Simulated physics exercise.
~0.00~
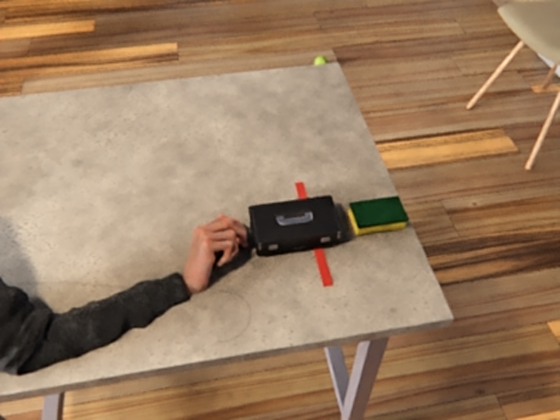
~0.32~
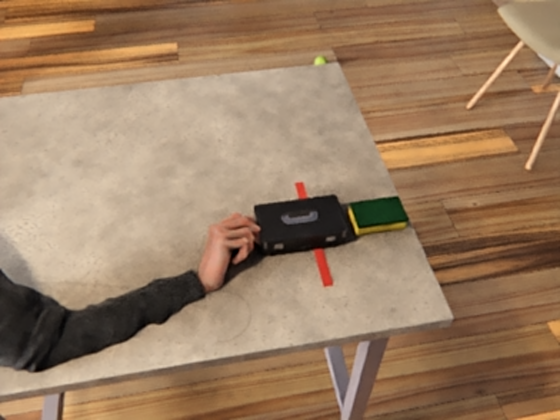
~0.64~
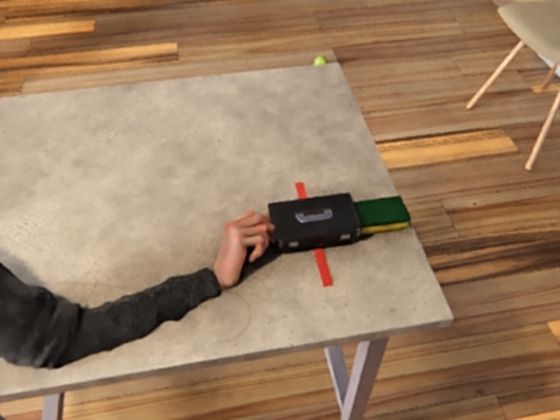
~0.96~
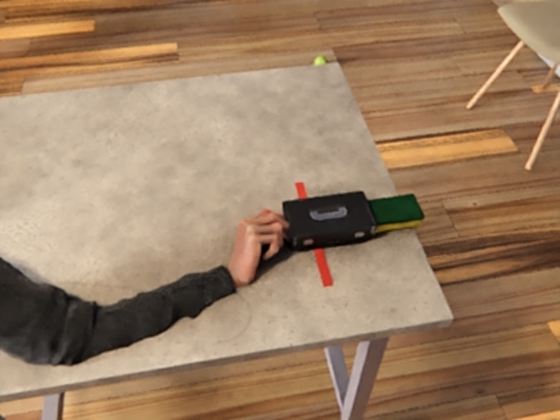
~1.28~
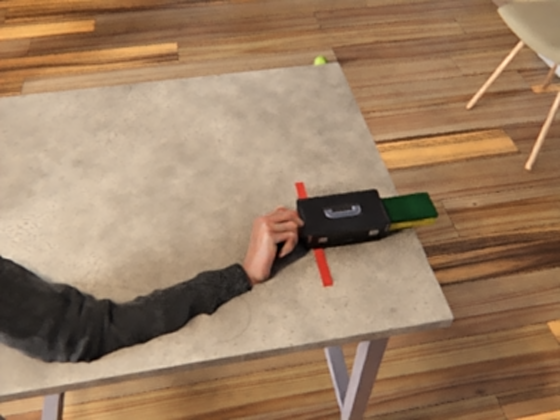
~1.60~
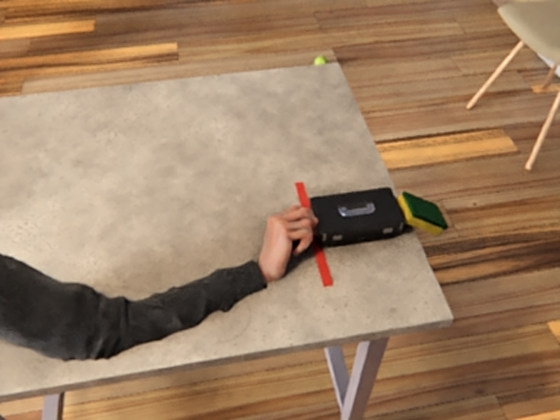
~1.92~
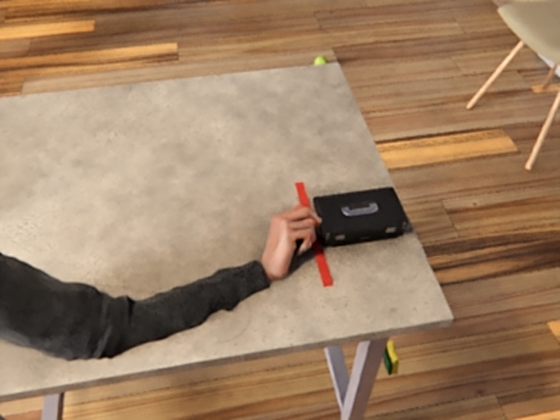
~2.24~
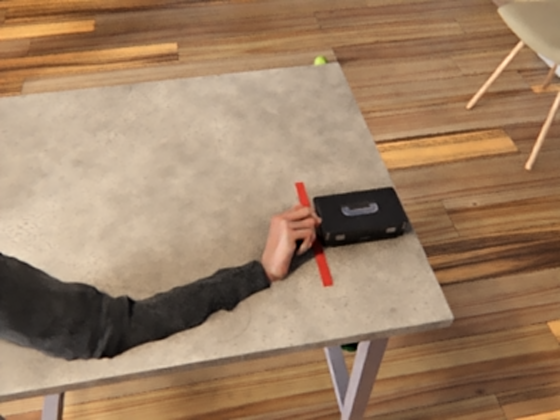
A hand pushes a black case rightward, knocking a yellow sponge off the table's edge.
